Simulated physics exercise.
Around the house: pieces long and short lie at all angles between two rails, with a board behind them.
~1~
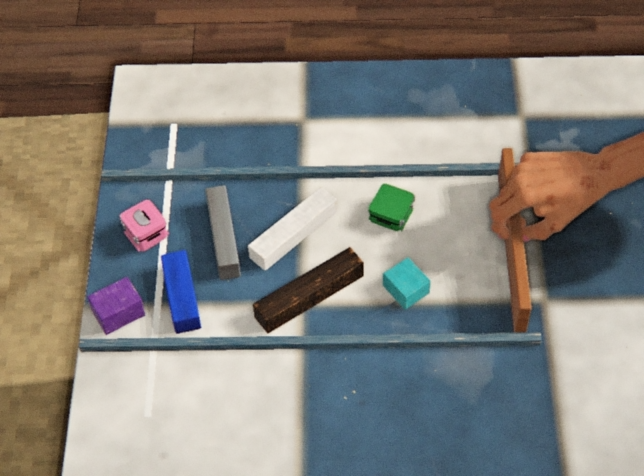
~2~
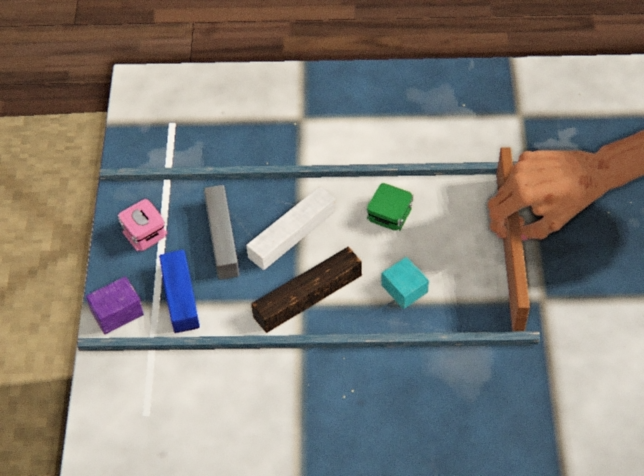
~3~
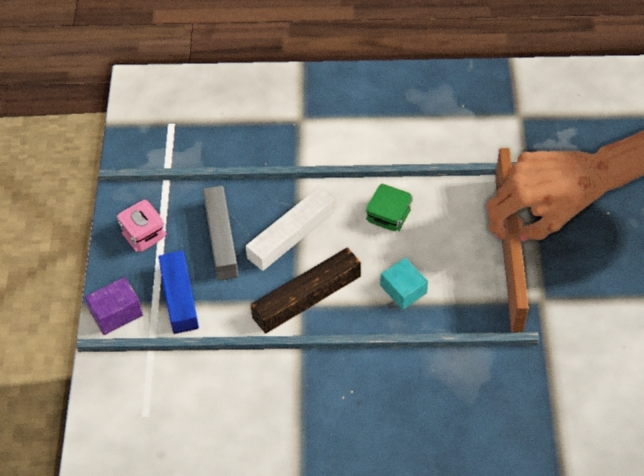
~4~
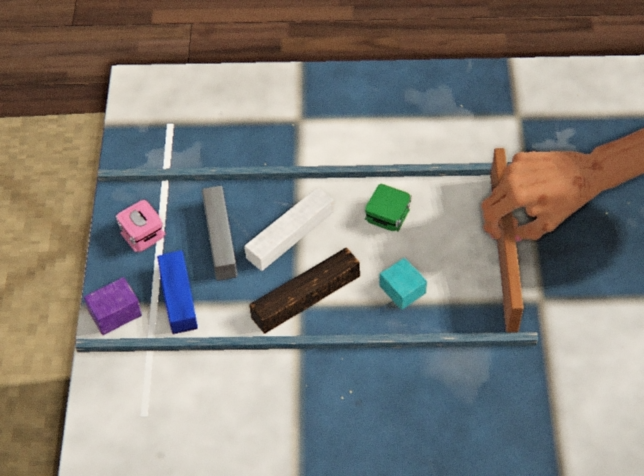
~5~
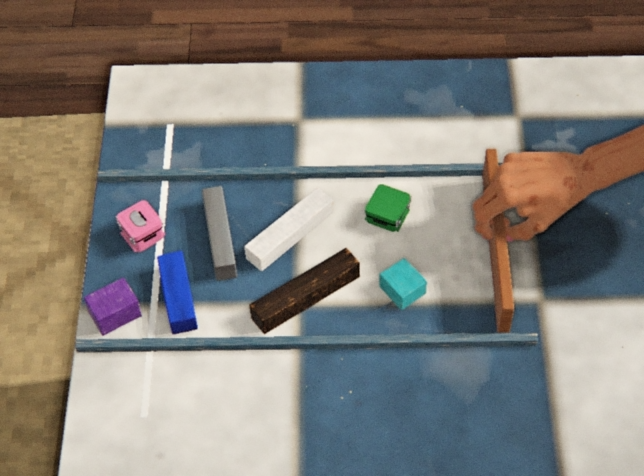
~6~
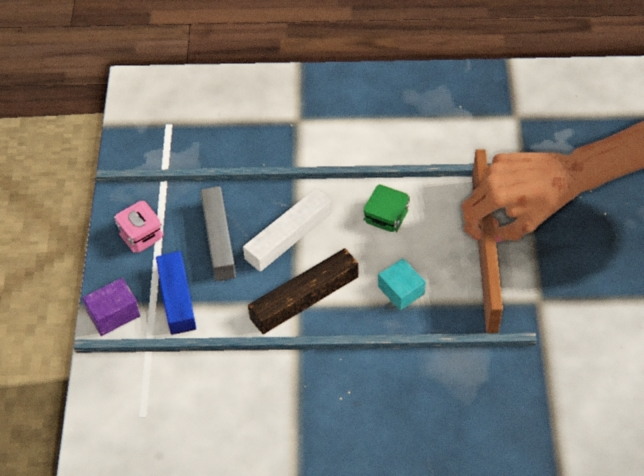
On a blue and white checked surface, a hand sliding a wooden board slightly left between two rails, scattered coloured pieces lying still.
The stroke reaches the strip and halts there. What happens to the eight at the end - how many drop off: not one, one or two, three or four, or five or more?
The count of those that drop off: Three or four.
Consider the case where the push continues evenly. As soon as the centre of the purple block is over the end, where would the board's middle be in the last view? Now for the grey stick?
For the purple block, about (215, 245); for the grey stick, about (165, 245).
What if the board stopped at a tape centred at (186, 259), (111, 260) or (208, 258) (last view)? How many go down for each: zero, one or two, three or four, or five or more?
Counts as listed: Just one or two / more than four / one to two.
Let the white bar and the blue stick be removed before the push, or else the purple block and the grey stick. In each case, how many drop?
In order, the numbers are 2 and 2.
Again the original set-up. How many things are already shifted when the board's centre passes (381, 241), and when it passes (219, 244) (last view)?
3 by the first point, 8 by the second.
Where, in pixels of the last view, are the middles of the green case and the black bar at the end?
The green case ends at (142, 218) and the black bar at (106, 279).
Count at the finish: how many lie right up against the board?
It adds up to 2.
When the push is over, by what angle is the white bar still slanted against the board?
Misalignment: Close to 15°.
Soon after, none off yet; purple block at rest near (112, 307); pink case at rest near (140, 228); blue stick at rest near (176, 293).
Then, none off yet; purple block at rest near (112, 307); pink case at rest near (140, 228); blue stick moved a little near (149, 294).
At rest, the number that fall off is three or four; fallen, grey stick, blue stick, pink case and purple block.
